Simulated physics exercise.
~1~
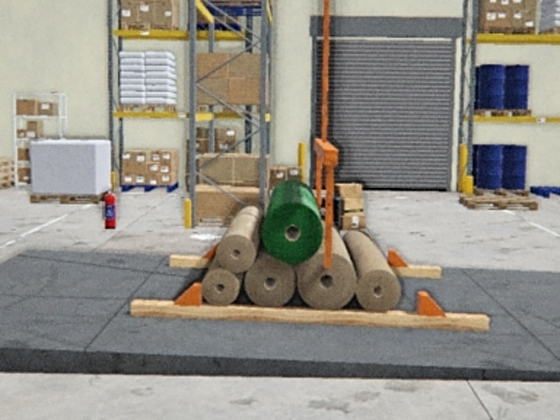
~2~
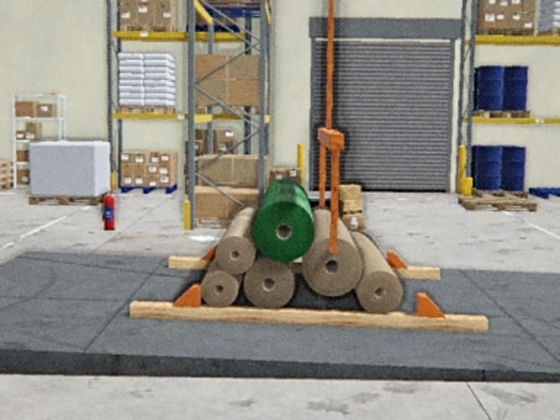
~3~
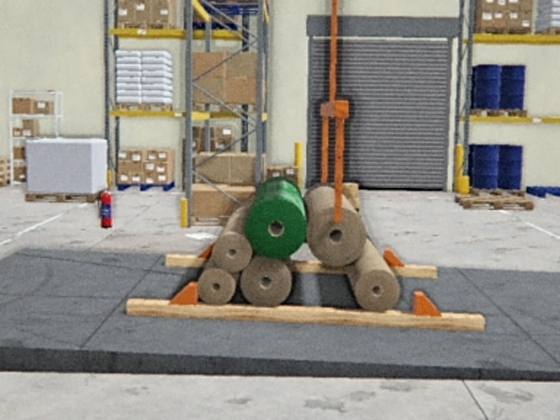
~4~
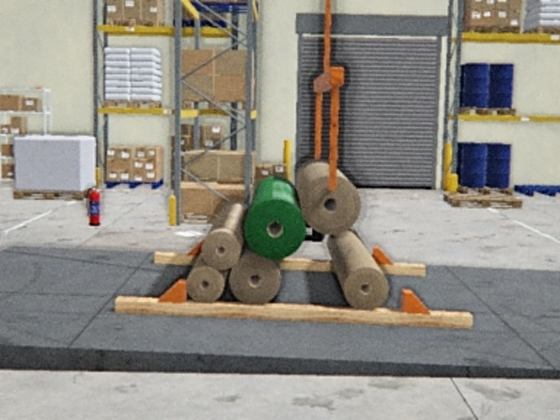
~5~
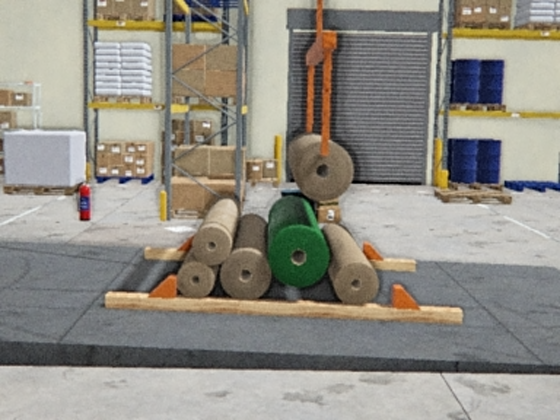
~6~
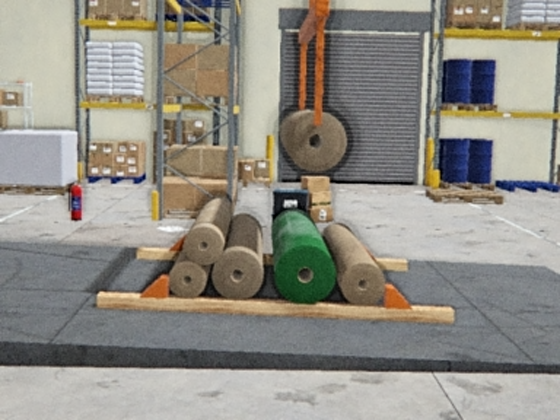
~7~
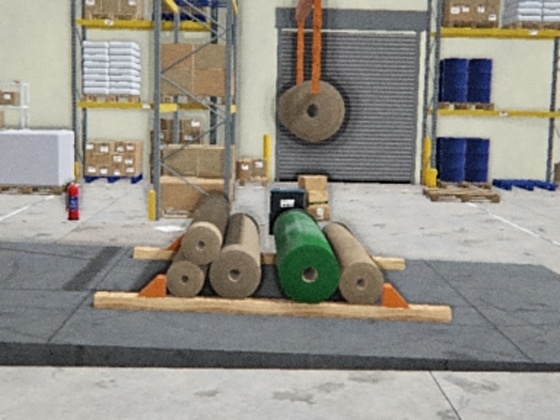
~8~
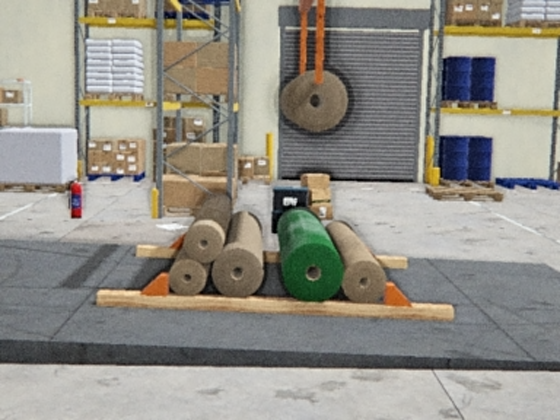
The clip opens on a warehouse stack of brown rolls and one green roll, held by orange wedges on timber bearers, with crane straps on a brown roll in the bottom row. The crane draws that roll upward, and it nudges the green roll above slightly to the left. As the lifted roll clears the stack, the green one reverses, dropping right and down into the gap. It settles low between brown rolls, some of which shift slightly, while another stays perched at upper left. Finally, the lifted roll hangs high before the shutter door.
